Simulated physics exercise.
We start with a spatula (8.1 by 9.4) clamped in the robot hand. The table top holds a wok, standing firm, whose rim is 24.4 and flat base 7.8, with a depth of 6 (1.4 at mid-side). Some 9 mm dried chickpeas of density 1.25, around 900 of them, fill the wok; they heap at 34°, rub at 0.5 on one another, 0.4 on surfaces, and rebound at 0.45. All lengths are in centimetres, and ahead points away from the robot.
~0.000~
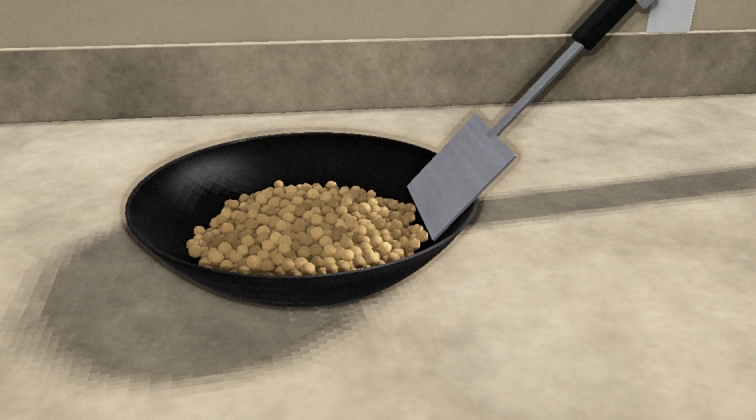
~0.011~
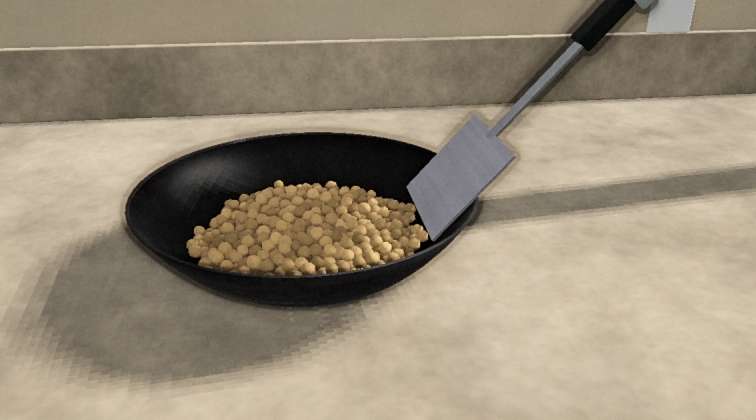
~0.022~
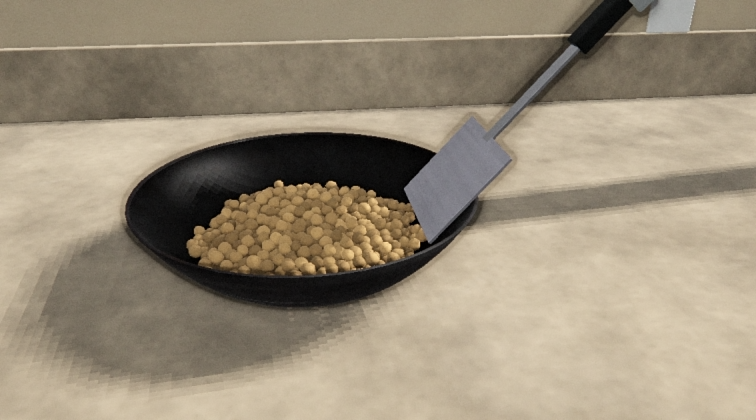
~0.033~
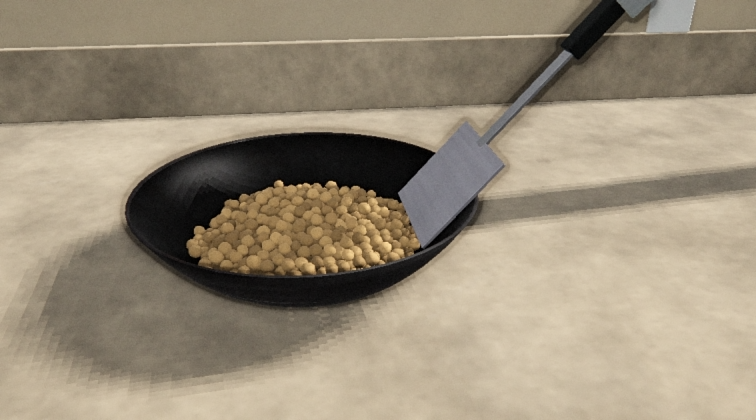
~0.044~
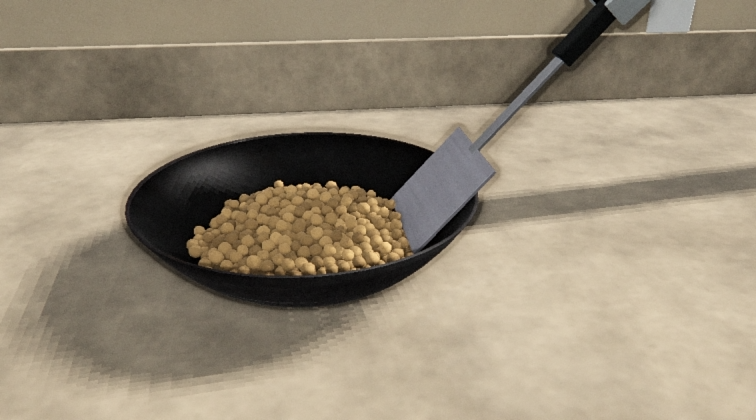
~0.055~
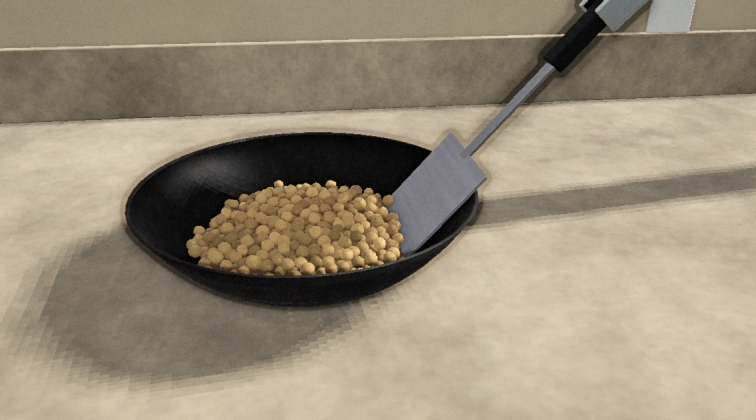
We see a black wok heaped with small tan balls on a mottled table top, as a robot hand lowers a slanted metal spatula slightly down and to the left, its blade pressing into the right edge of the pile.
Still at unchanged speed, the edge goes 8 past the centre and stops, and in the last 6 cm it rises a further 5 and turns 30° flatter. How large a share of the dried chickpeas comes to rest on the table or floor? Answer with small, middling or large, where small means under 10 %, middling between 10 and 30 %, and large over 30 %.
It is middling.
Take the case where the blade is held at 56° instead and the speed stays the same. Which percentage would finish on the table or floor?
Estimate for that slope: Some 20 per cent.
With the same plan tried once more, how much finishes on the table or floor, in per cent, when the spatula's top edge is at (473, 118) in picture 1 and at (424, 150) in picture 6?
Around 40 per cent finishes there.
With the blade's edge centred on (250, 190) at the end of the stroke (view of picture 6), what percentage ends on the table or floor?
Some 0 per cent.
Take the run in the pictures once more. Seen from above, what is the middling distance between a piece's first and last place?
Level distance of around 4 cm.
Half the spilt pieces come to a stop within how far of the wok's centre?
Looks like roughly 22 centimetres to me.
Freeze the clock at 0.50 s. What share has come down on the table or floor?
About 10 per cent.
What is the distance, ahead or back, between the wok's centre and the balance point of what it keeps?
What stays is shifted forward by around 3.5 cm.
By 0.15 s, sloping 48°, highest piece 6 above the table; 900 in the wok.
By 0.25 s, sloping 37°, highest piece 7 above the table; 900 in the wok.
By 0.50 s, sloping 18°, highest piece 8 above the table; 719 in the wok, 110 on the table or floor, 71 on the blade or in flight.
By 1.55 s, sloping 18°, highest piece 6 above the table; 719 in the wok, 181 on the table or floor.
Final count, 719 in the wok, 181 on the table or floor. That is 20 % on the table or floor.
